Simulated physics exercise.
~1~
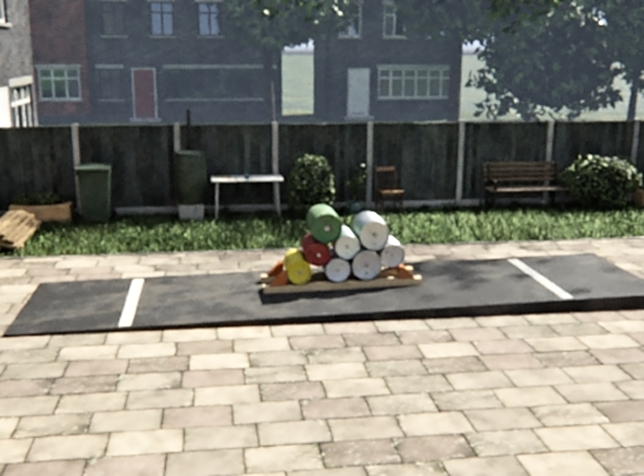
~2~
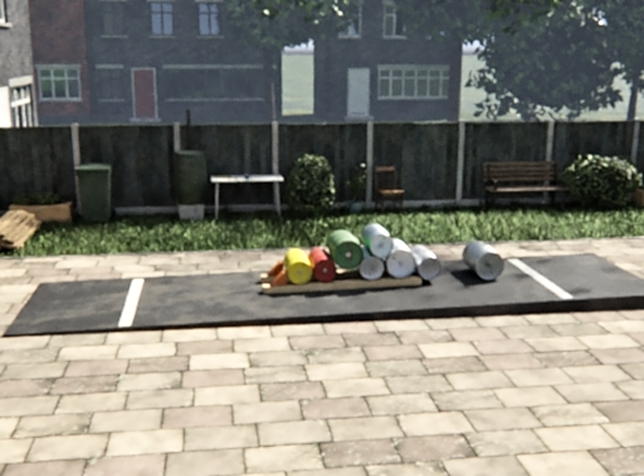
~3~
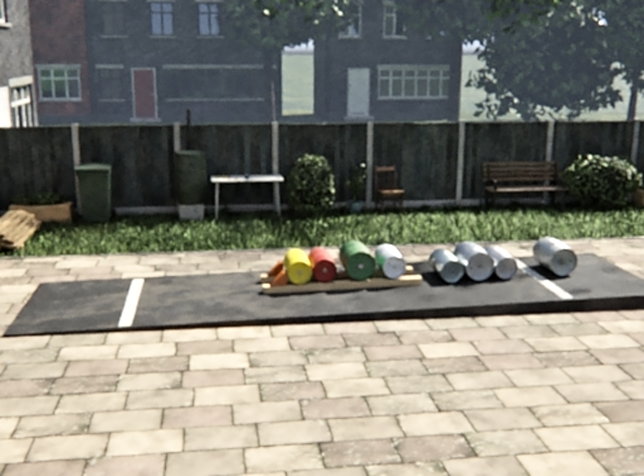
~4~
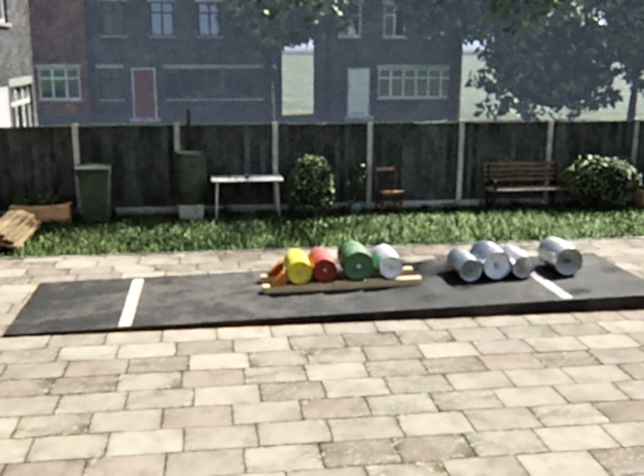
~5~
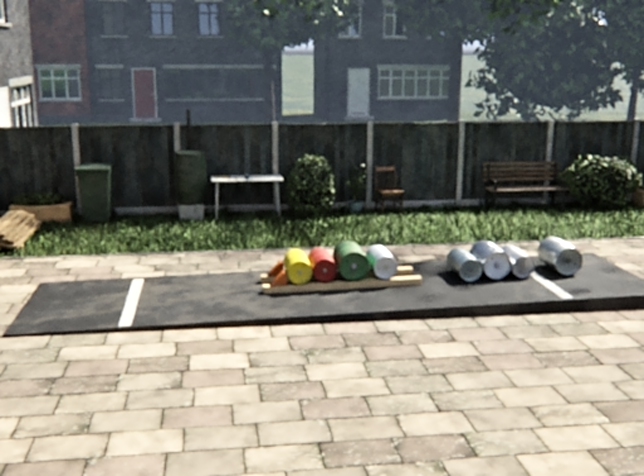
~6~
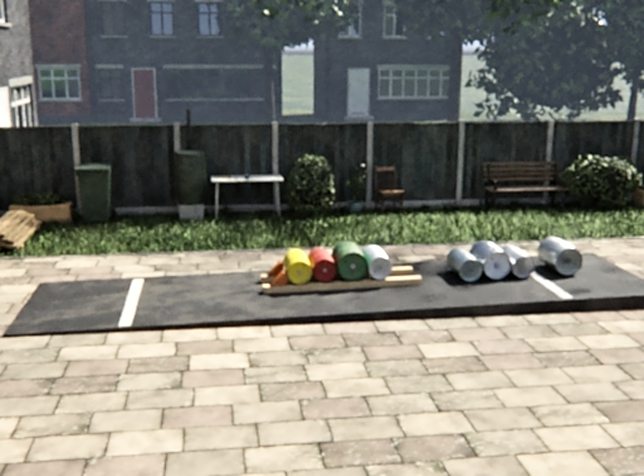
Stacked barrels collapsing and rolling right across asphalt, several grey ones coming to rest beyond the yellow, red and green ones.
